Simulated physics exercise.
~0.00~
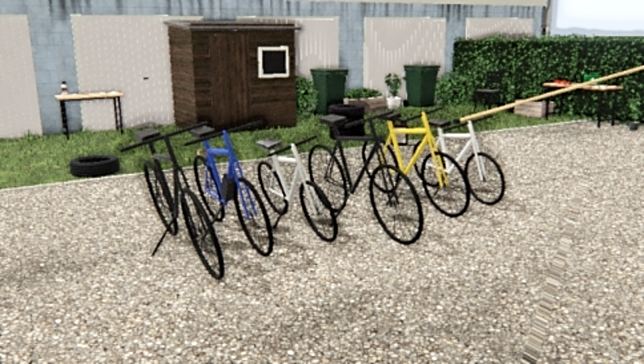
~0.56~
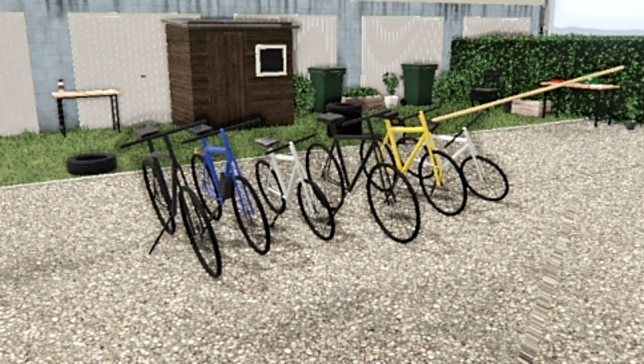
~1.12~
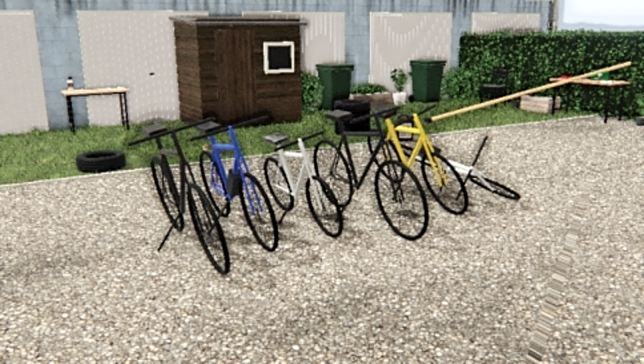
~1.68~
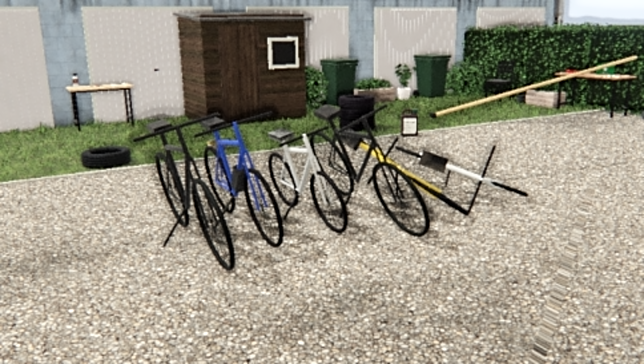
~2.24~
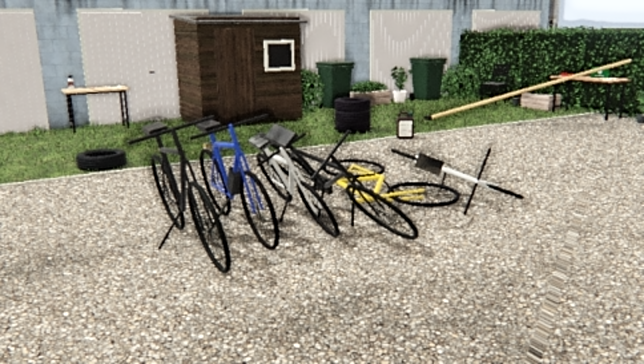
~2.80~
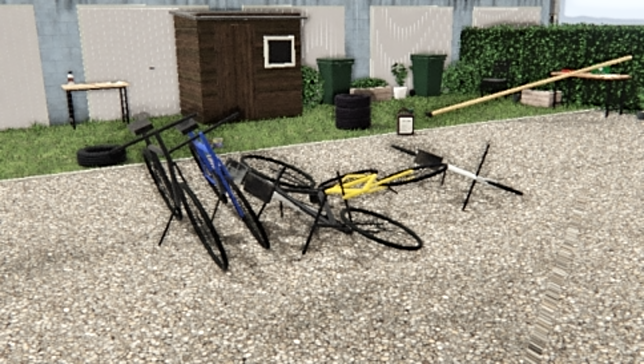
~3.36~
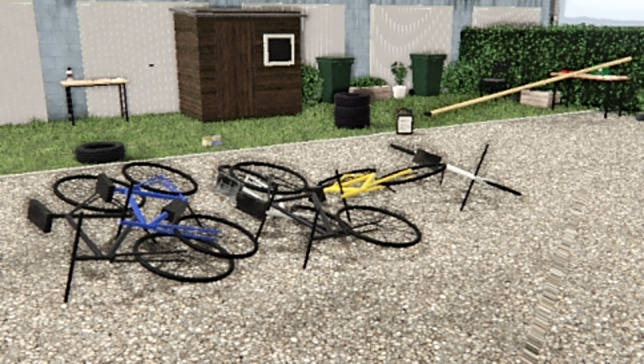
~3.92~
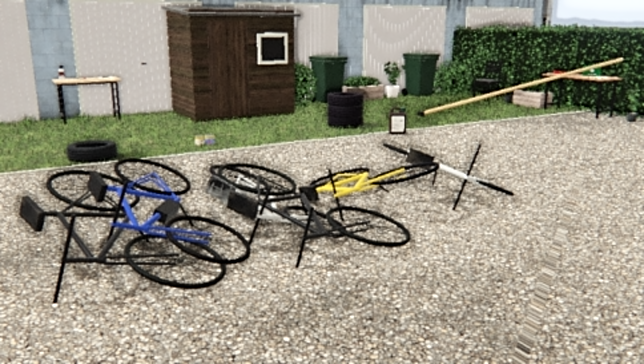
The clip shows six bicycles parked in a row on gravel near a wooden shed as a long pole moves at the right-hand one, which tips over. The yellow bicycle and the rest topple in turn toward the left, until all six lie down in an overlapping line.
